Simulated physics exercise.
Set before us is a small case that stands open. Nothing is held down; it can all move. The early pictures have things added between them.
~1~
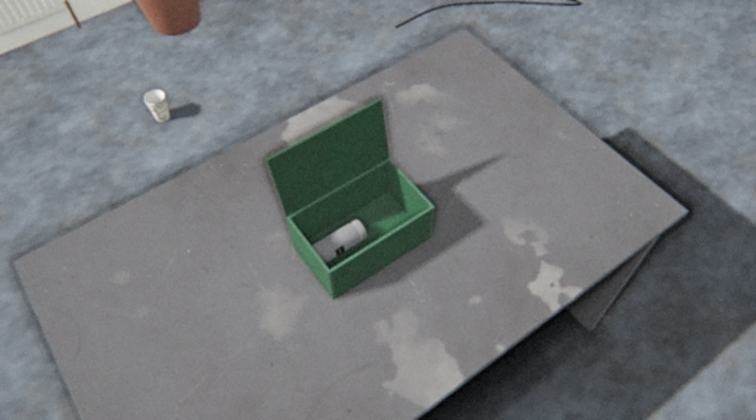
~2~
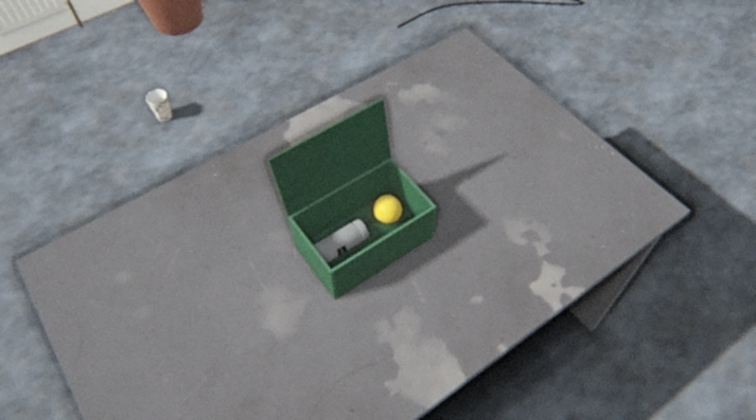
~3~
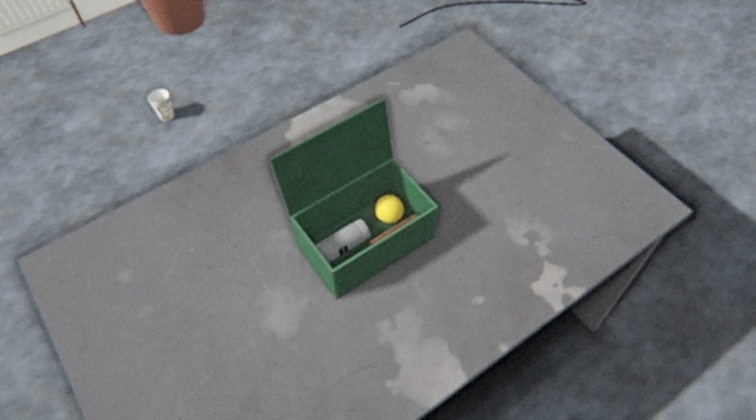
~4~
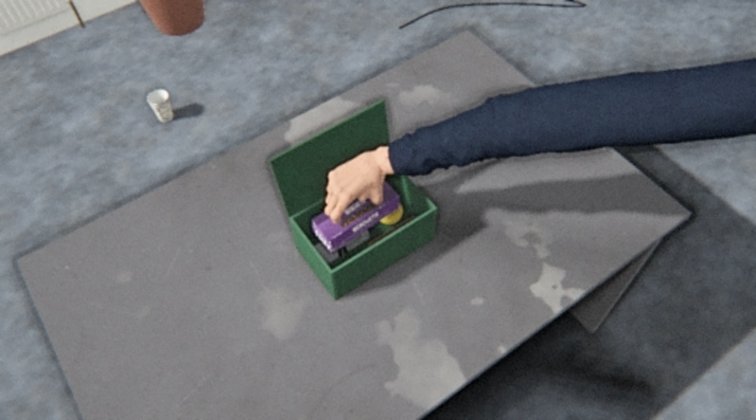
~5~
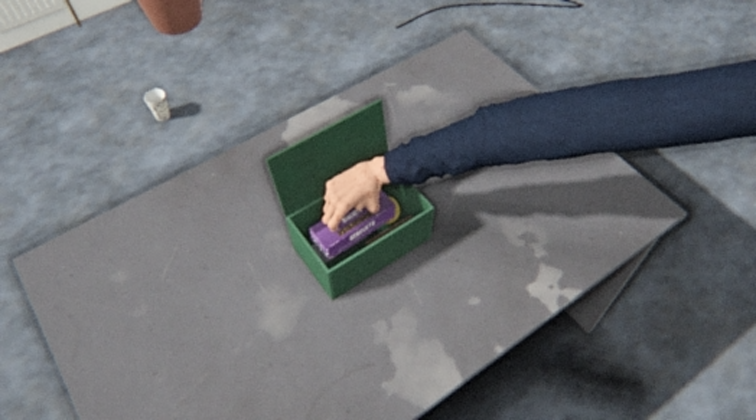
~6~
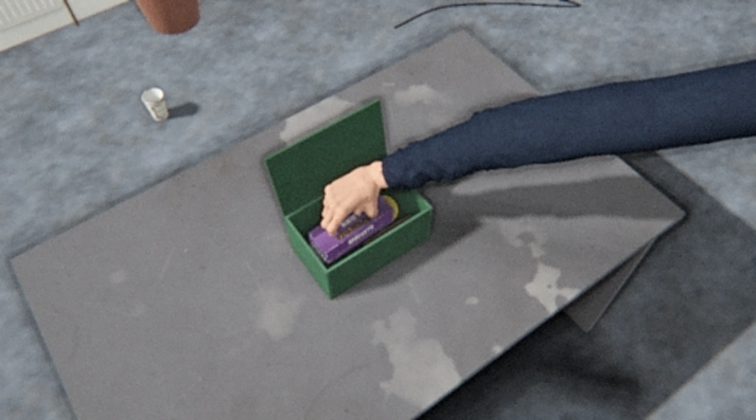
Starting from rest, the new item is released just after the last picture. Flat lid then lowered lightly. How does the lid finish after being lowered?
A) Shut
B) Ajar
(A) Shut.
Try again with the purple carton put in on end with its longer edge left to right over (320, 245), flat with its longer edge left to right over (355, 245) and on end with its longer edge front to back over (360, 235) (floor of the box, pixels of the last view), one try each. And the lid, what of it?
The first time the lid can't shut, the second time it goes down fully, and the third time it can't shut.
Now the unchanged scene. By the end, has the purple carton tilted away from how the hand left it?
Looking at the last picture, the purple carton sits at an angle.
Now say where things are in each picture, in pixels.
The last thing is not in view yet, in the first frame.
The last thing is not in view yet; yellow lemon (388, 209), in the second frame.
The last thing is not in view yet; grey shaker (342, 242), in the third frame.
On its way; purple carton (357, 214), in the fourth frame.
On its way; purple carton (353, 222), in the fifth frame.
Put in, still held; purple carton (352, 226), in the sixth frame.
Then, 0.50 s after the last picture, purple carton tipped 41° from how it was near (352, 234); yellow lemon rolled a little; grey shaker rolled a little.
Then, 1.40 s after the last picture, lid 73° above the rim; purple carton tipped 42° from how it was near (351, 233); yellow lemon rolled a little; grey shaker rolled a little.
Then, 1.80 s after the last picture, lid 32° above the rim; purple carton tipped 42° from how it was near (351, 233); yellow lemon rolled a little; grey shaker rolled a little.
Then, 2.00 s after the last picture, lid 3° above the rim; purple carton tipped 41° from how it was near (351, 233); yellow lemon rolled a little; grey shaker rolled a little.
At rest, lid shut; tipped over in the box, purple carton; the other 3 in place. Seen from the same camera at the end, purple carton near (351, 234).
